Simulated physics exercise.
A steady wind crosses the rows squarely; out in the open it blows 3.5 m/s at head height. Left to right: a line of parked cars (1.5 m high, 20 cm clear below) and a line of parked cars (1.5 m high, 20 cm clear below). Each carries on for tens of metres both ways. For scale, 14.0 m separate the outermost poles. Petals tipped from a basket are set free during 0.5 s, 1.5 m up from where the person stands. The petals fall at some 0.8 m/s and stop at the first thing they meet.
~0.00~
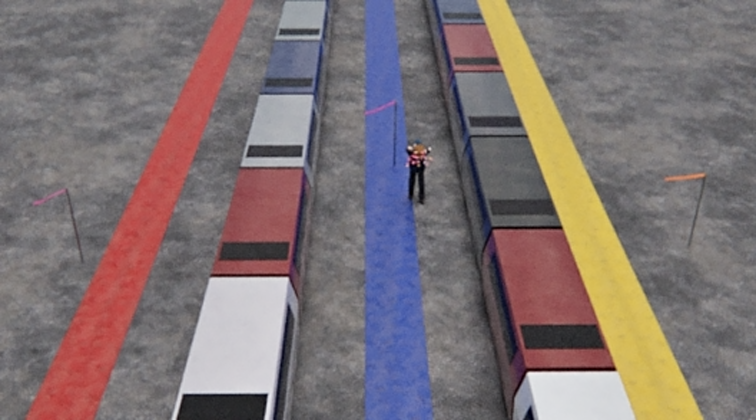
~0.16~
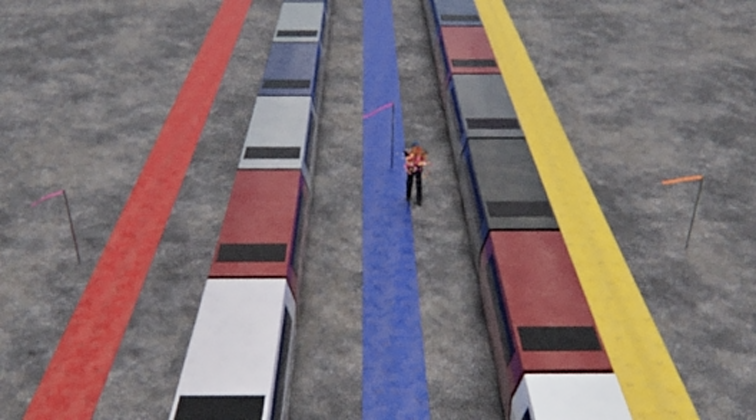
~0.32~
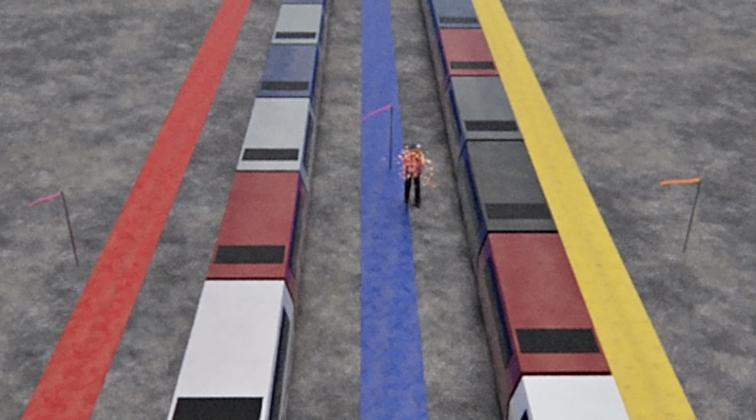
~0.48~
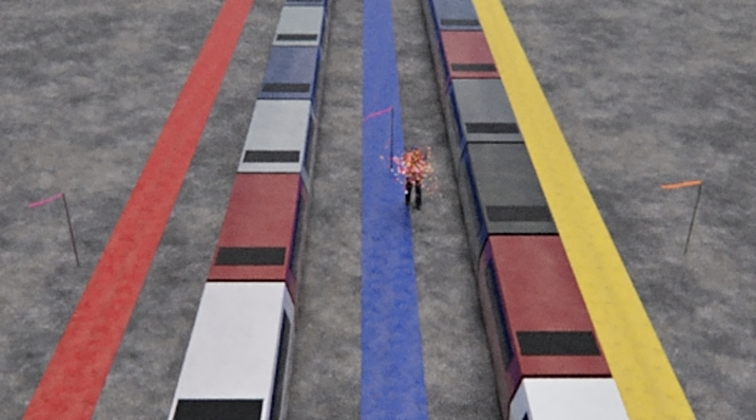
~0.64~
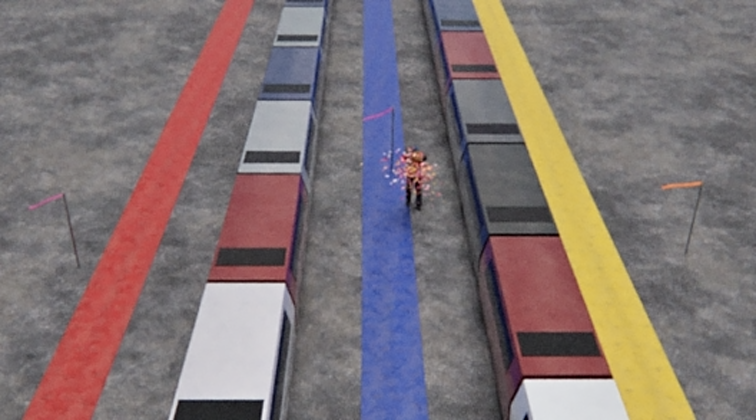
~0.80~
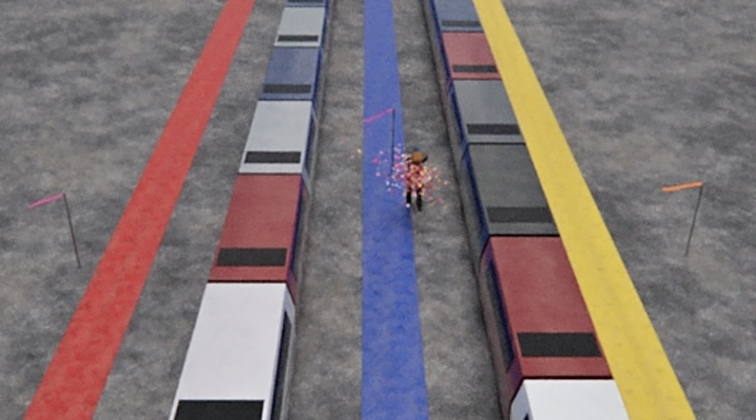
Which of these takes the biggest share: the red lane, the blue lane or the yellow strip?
It is blue that catches most.
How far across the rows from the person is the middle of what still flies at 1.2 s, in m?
Roughly 0.0 m.
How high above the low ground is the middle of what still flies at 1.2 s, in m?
About 1.0 m.
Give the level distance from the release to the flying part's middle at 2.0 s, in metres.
Roughly 0.0 m.
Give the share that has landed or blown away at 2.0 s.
Near 20 %.
After 1.2 s, 99 % is in the air or yet to come; 0 % lies on the blue lane, 0 % on the red lane and 0 % on the yellow strip; the middle of what still flies is 0.9 m above the low ground, near (416, 186).
After 2.0 s, 80 % is in the air or yet to come; 7 % lies on the blue lane, 0 % on the red lane and 0 % on the yellow strip; the middle of what still flies is 0.5 m above the low ground, near (414, 199).
After 3.5 s, 20 % is in the air or yet to come; 41 % lies on the blue lane, 0 % on the red lane and 0 % on the yellow strip; the middle of what still flies is 0.5 m above the low ground, near (395, 198).
After 8.0 s, 0 % is in the air or yet to come; 57 % lies on the blue lane, 0 % on the red lane and 0 % on the yellow strip.
After 45.0 s, 0 % is in the air or yet to come; 57 % lies on the blue lane, 0 % on the red lane and 0 % on the yellow strip.
